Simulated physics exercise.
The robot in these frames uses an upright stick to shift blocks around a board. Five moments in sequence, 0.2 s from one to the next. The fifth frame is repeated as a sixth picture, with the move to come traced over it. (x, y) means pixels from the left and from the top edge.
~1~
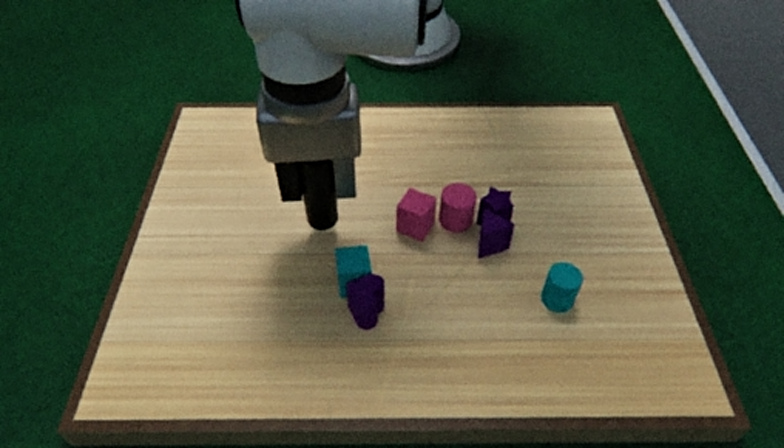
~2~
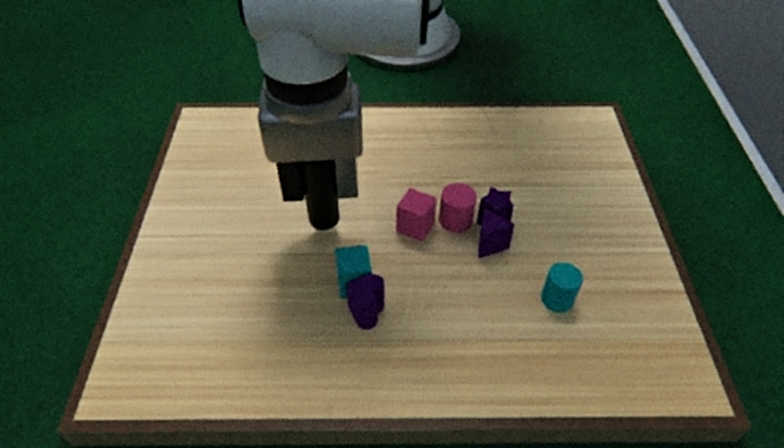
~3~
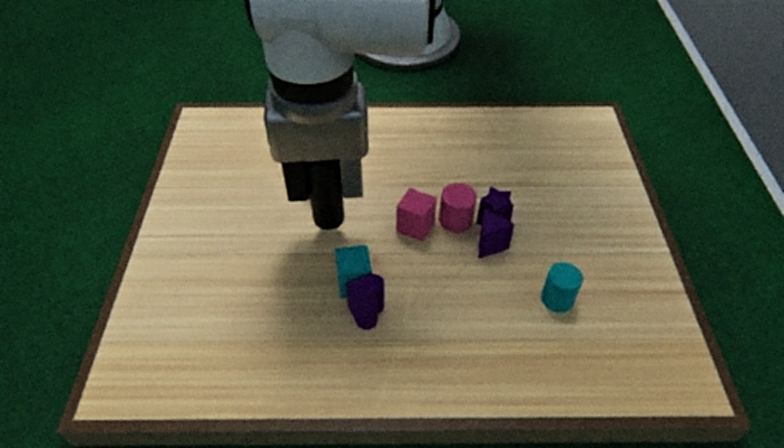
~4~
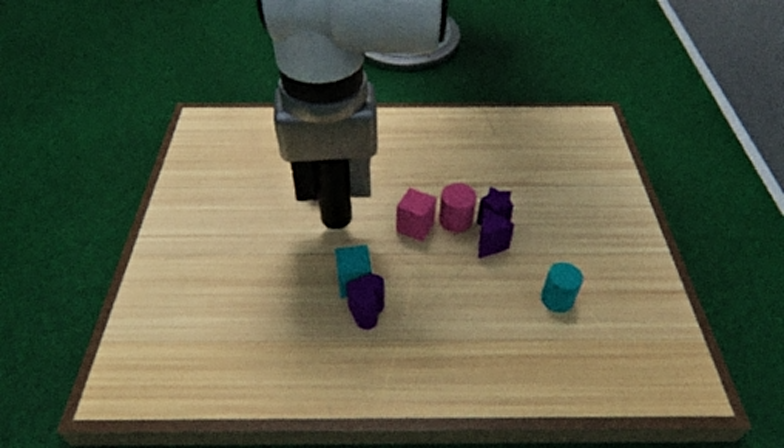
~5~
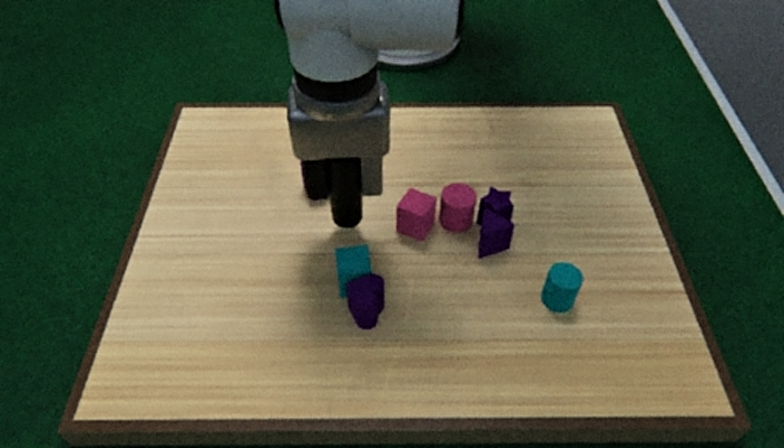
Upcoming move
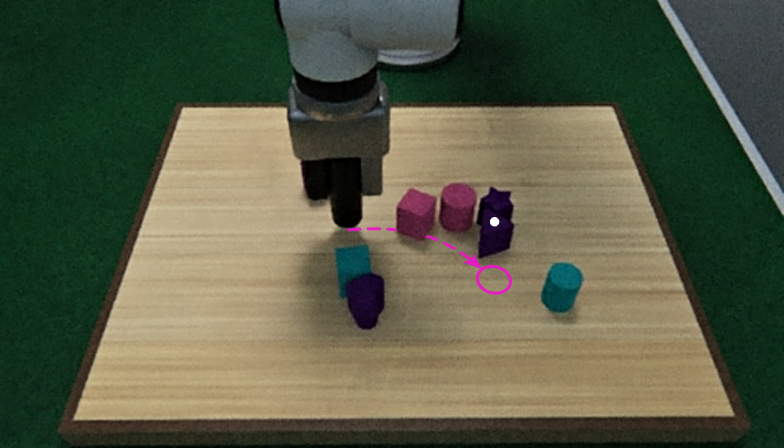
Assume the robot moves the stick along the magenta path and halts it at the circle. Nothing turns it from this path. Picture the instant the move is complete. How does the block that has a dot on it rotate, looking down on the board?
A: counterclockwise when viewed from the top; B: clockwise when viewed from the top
The correct letter is A.
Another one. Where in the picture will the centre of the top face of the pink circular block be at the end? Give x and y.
The point I'd pick in the picture is (484, 181).
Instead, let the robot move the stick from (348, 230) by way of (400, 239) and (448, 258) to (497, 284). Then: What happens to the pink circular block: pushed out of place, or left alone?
It will be nudged away from its spot.
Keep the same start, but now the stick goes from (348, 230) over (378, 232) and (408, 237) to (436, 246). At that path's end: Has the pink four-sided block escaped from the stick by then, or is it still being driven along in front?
It is off to the side or behind.
The line goes from (348, 230) over (402, 230) and (452, 247) to (494, 280); the dot is on the purple triangle.
What follows on the original path. One third of the way, stick at (404, 217); pink four-sided block at (434, 199), turned 35° anticlockwise; pink circular block at (465, 192).
Two thirds of the way, stick at (454, 234); pink four-sided block at (461, 198), turned 90° anticlockwise; pink circular block at (484, 181); purple star at (506, 198), turned 15° clockwise.
At the end, stick at (497, 267); pink four-sided block at (461, 198), turned 90° anticlockwise; pink circular block at (484, 181); purple triangle at (503, 228), turned 55° anticlockwise; purple star at (506, 198), turned 15° clockwise.
